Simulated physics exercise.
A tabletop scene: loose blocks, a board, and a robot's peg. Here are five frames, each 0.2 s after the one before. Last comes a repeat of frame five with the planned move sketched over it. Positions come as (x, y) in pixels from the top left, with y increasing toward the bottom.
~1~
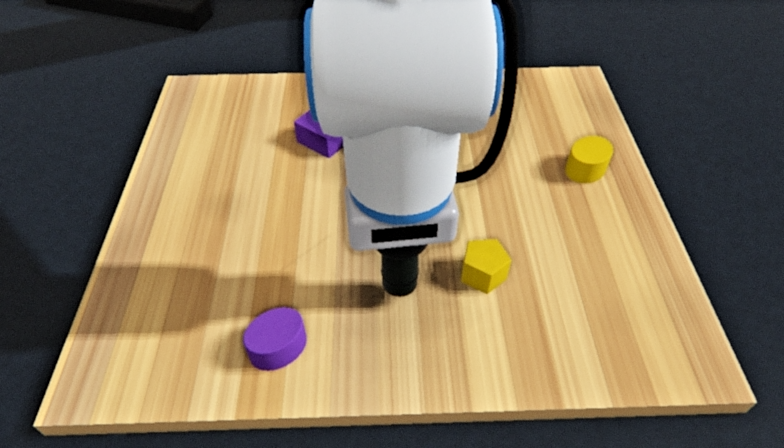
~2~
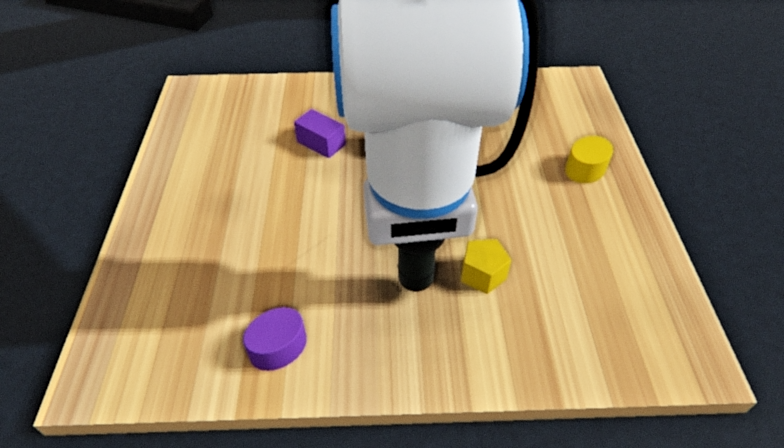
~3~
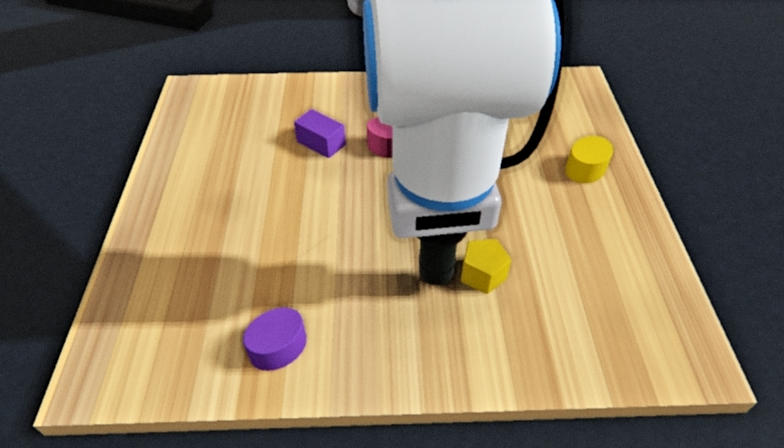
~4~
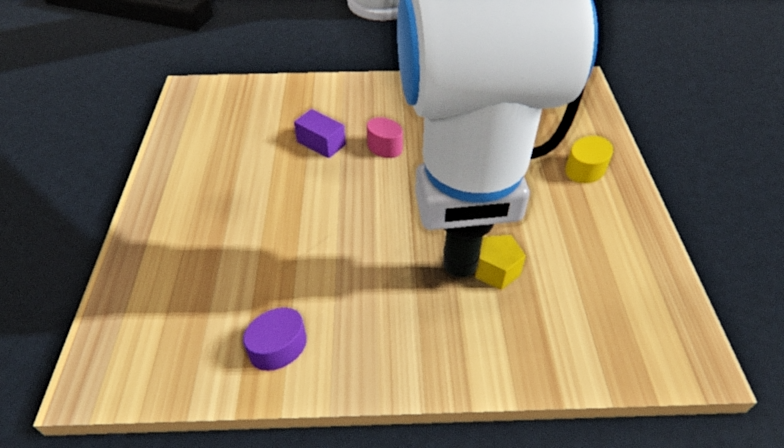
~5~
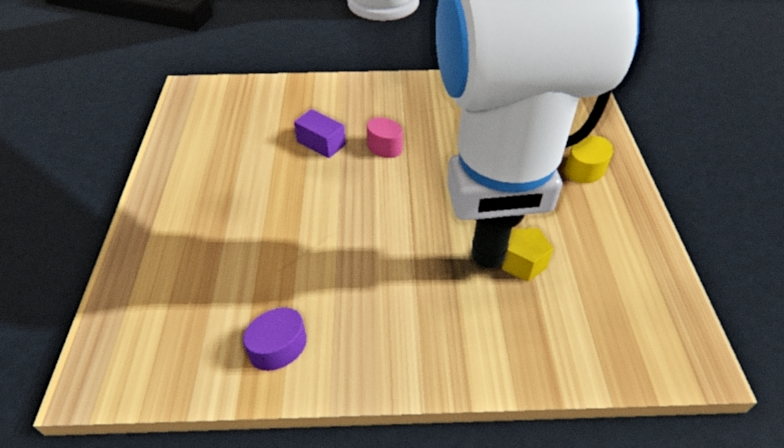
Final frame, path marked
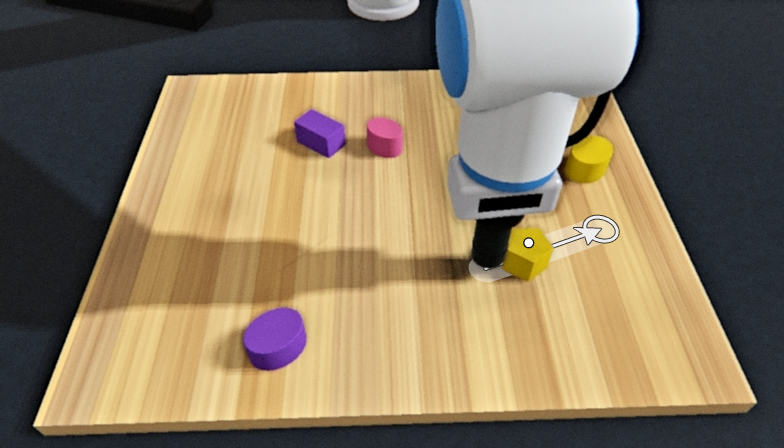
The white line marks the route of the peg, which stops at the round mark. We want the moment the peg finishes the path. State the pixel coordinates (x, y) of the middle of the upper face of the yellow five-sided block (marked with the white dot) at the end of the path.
The yellow five-sided block ends near (649, 220).
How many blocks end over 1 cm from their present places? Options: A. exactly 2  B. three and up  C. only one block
Correct choice: C.
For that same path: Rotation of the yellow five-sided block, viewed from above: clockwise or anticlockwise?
The twist is clockwise.
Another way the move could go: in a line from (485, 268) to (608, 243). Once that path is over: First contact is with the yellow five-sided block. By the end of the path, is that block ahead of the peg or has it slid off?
The block stays ahead.
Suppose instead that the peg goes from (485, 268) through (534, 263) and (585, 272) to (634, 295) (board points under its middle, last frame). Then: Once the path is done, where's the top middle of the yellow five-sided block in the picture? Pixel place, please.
Most likely (598, 226).
Drawn move, from (485, 268) directly to (601, 229); the dot is on the yellow five-sided block.
What follows on the original path. One third of the way, peg at (529, 243); yellow five-sided block at (571, 232).
Two thirds of the way, peg at (570, 229); yellow five-sided block at (613, 222), turned 20° clockwise.
At the end, peg at (606, 216); yellow five-sided block at (649, 220), turned 55° clockwise; yellow oval still.
